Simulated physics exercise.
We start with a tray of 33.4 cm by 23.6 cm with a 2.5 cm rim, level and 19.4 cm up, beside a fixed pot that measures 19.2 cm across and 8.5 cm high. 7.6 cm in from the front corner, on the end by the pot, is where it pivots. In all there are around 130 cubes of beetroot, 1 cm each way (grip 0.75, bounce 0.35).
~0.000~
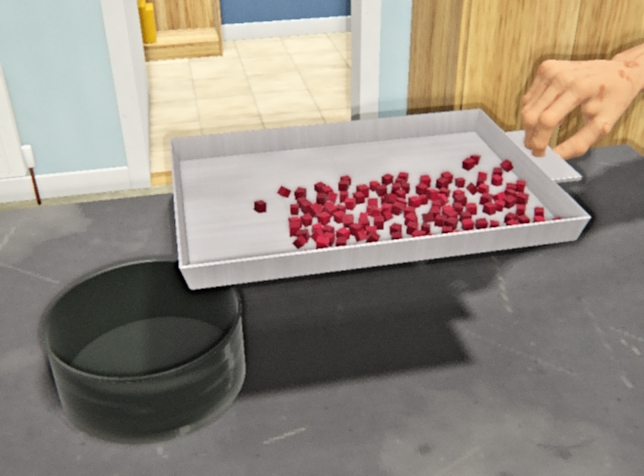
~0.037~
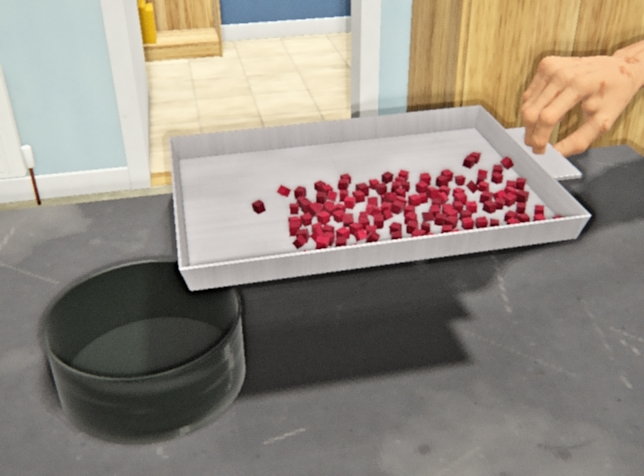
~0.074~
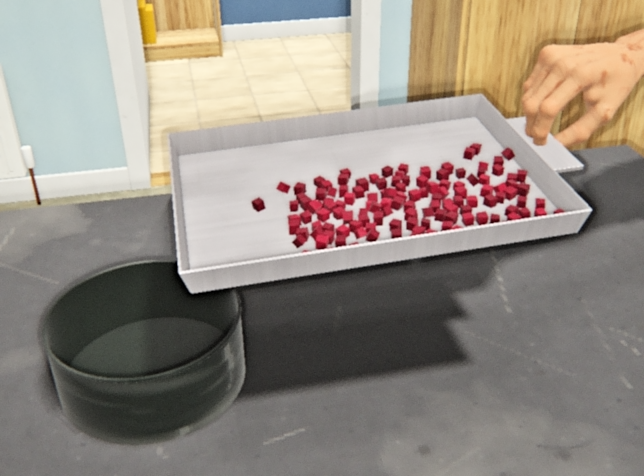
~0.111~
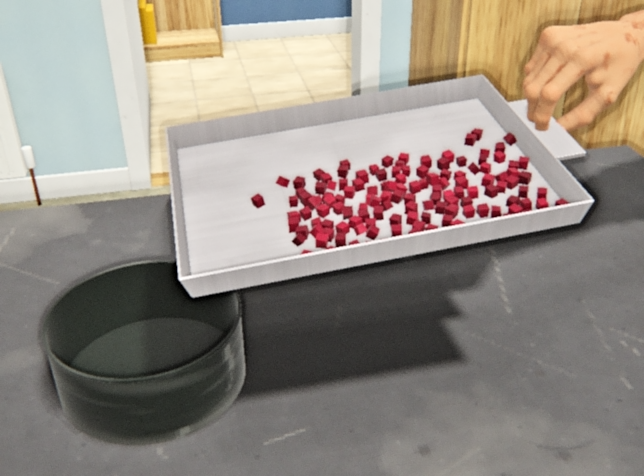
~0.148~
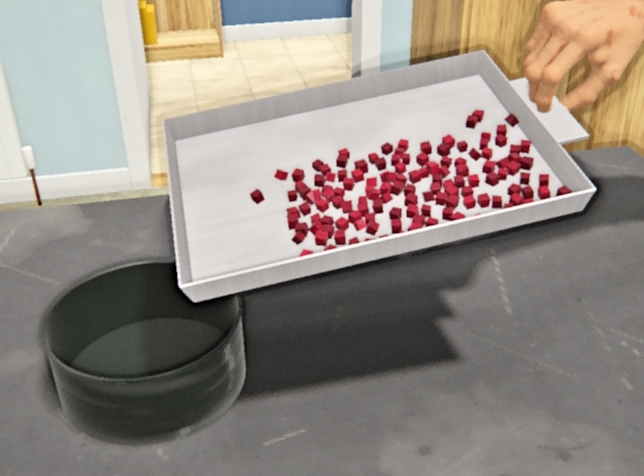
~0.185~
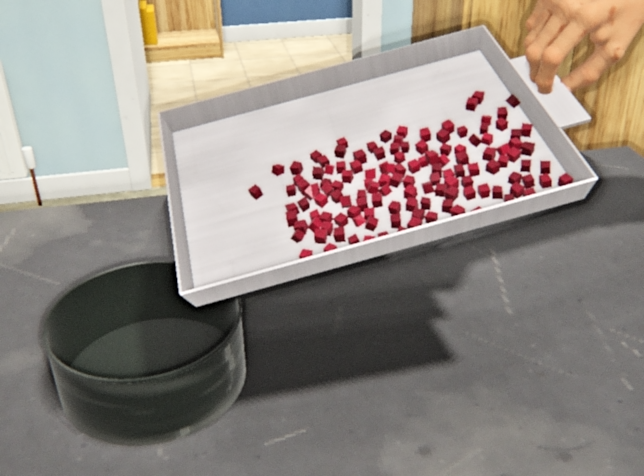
A pale rectangular tray scattered with small dark red cubes sits level above a dark grey countertop, seen from slightly above, with a hand at its right end. An empty dark round pot stands below its left end, and behind are a wood panel, pale blue walls and a doorway onto a tiled floor. The tray's right end rises with the hand, slowly then faster, while the cubes keep their places on it and the camera stays still.
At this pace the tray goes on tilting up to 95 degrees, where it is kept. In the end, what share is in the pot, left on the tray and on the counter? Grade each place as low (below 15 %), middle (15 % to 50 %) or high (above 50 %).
Pot - low; tray - low; counter - high.
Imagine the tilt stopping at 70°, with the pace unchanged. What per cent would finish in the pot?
I'd say close to 0 percent.
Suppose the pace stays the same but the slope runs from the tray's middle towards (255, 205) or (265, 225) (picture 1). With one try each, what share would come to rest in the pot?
Roughly 65 per cent on the first try and 10 per cent on the second.
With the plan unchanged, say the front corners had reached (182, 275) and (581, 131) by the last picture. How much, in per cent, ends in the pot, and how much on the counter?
Pot 15 % / counter 85 %.
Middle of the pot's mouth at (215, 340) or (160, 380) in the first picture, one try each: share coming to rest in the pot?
Roughly 60 per cent, then 75 per cent.
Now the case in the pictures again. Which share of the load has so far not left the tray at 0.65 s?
Some 90 per cent of the load.
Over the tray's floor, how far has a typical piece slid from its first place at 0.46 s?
Roughly 3 cm.
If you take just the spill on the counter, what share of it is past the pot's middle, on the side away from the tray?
It comes to near 50 percent.
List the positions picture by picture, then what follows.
In the first picture, tray tilt 0 degrees, front corners at (188, 262) and (580, 214); middle of the pieces at (410, 213); pot at (144, 313).
In the second picture, tray tilt 1 degrees, front corners at (188, 264) and (581, 213); middle of the pieces at (409, 211).
In the third picture, tray tilt 3 degrees, front corners at (187, 267) and (581, 207), lowest corner left front; middle of the pieces at (410, 207).
In the fourth picture, tray tilt 7 degrees, front corners at (187, 273) and (583, 198), lowest corner left front; middle of the pieces at (410, 200).
In the fifth picture, tray tilt 12 degrees, front corners at (187, 280) and (585, 186), lowest corner left front; middle of the pieces at (410, 191).
In the sixth picture, tray tilt 17 degrees, front corners at (187, 286) and (587, 175), lowest corner left front; middle of the pieces at (409, 182); pot at (144, 314). The tray's pace is about 140 degrees a second.
After 0.46 s, tilt 56 degrees; the tray holds 100 %, the pot 0 %.
After 0.65 s, tilt 82 degrees; the tray holds 90 %, the pot 0 %.
Then, at 0.95 s, tilt 95 degrees; the tray holds 5 %, the pot 0 %.
By 2.0 s all is still; pot 0 %, tray 0 %, counter 95 %.
